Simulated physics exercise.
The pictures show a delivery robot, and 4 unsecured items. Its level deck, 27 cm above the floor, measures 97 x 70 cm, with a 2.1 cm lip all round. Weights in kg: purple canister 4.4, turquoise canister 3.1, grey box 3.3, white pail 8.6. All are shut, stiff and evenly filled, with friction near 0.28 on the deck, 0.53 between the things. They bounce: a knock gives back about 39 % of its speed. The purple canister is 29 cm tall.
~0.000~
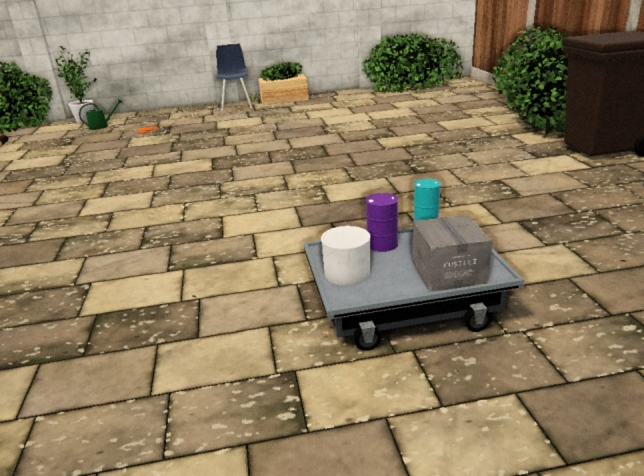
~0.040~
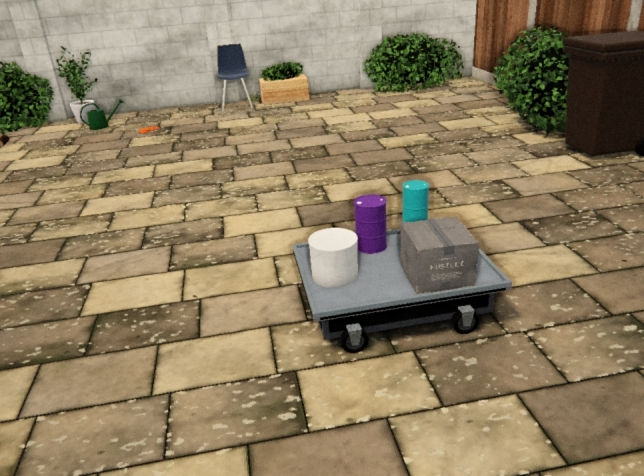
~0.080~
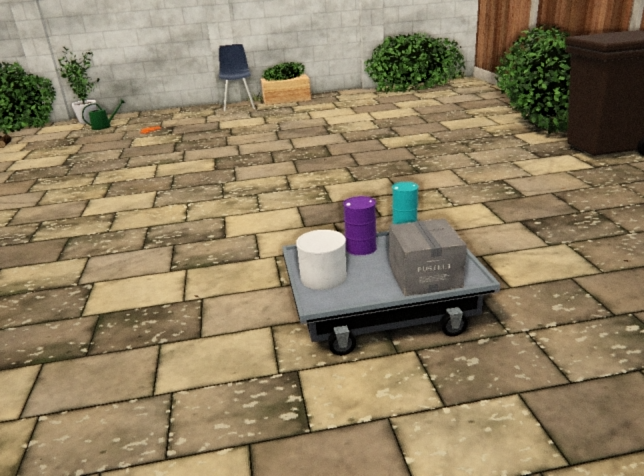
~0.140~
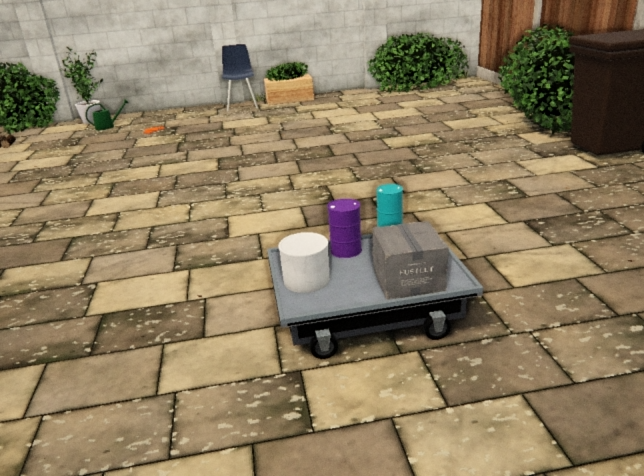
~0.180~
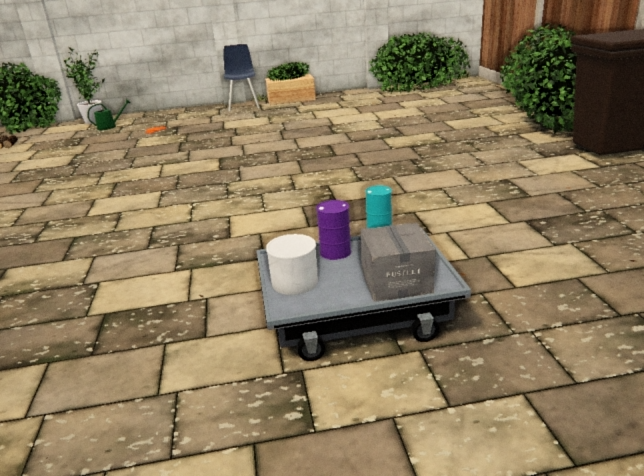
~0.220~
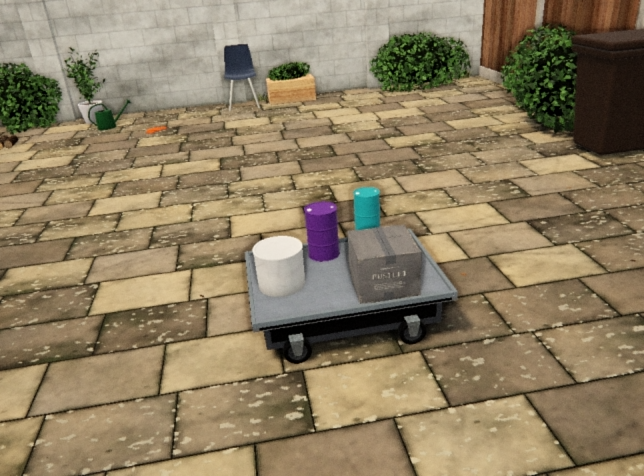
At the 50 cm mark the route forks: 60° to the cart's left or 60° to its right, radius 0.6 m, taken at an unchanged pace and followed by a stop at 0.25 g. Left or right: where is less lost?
Less is lost turning right.
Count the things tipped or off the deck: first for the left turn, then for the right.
Turning left 3, turning right 1.
Turning left. At 0.72 s, cart 130 cm along, turned 57°; purple canister and turquoise canister now off the deck; white pail leaning 50°; grey box slid 20 cm.
After 1.12 s, cart 189 cm along, turned 60°; white pail now off the deck; grey box slid 28 cm.
By the end (2.0 s), off the deck, purple canister, turquoise canister and white pail; not toppled but over 10 cm from the start, grey box.
Turning right instead, white pail tipped over or off the deck, 1 of 4 in all.
